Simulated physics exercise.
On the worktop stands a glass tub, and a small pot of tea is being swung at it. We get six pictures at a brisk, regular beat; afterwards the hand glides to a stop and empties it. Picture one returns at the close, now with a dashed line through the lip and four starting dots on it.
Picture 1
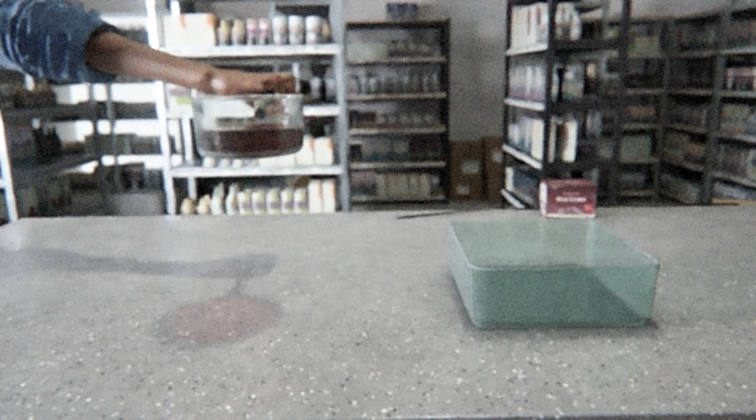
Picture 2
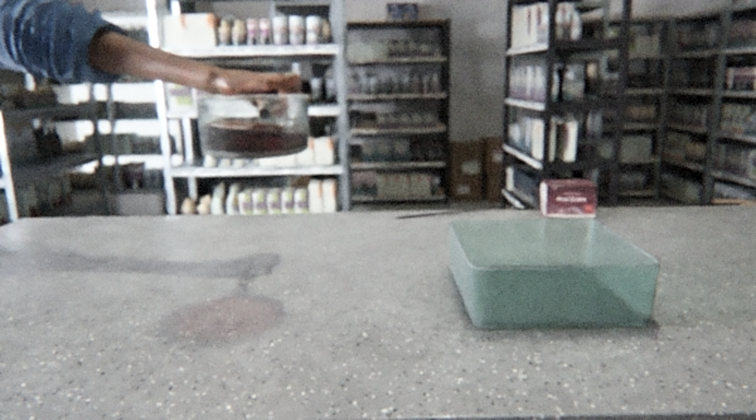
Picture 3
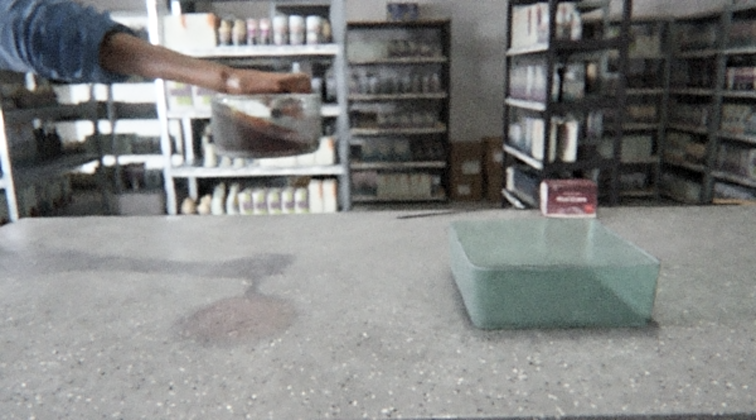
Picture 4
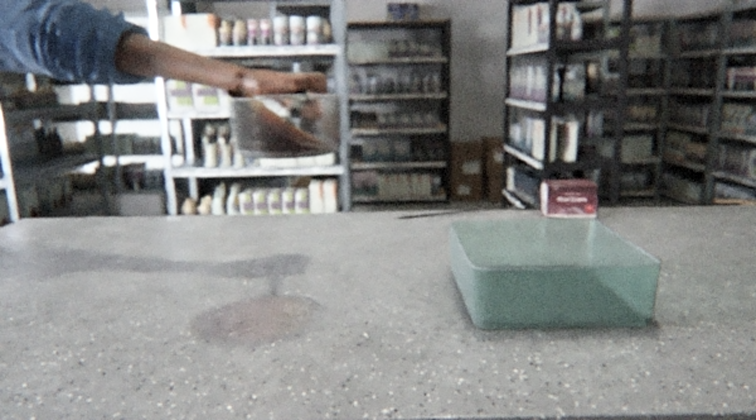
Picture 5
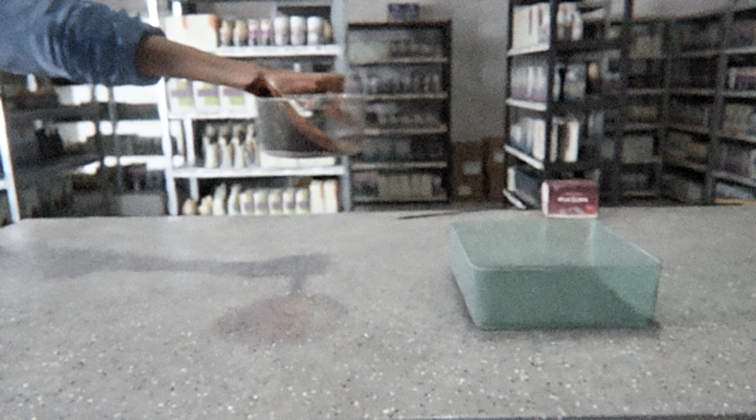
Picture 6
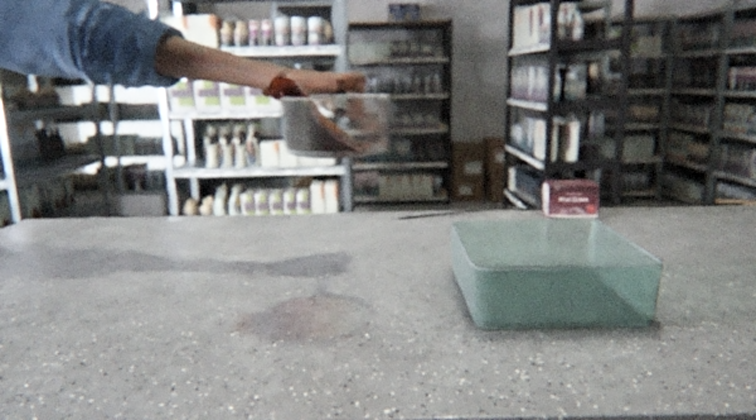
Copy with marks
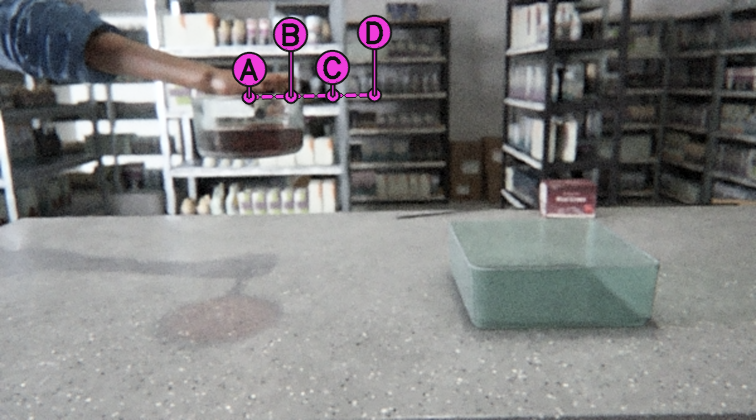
A hand carries a small clear pot of dark liquid rightward above a grey worktop.
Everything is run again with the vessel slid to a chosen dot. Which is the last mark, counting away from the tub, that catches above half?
The limit is C.
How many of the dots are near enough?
Two.
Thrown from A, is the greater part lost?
Yes.
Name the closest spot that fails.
That is spot B.
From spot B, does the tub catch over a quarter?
Yes, it does.
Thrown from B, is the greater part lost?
Yes, that goes wrong.
On the marked copy, A at (249, 97); B at (290, 96); C at (332, 95); D at (374, 94).
With A, about 19 % lands in the tub, 77 % falls short and 3 % goes beside or beyond.
With B, about 37 % lands in the tub, 50 % falls short and 13 % goes beside or beyond.
With C, about 70 % lands in the tub, 15 % falls short and 15 % goes beside or beyond.
With D, about 77 % lands in the tub, 12 % falls short and 11 % goes beside or beyond.
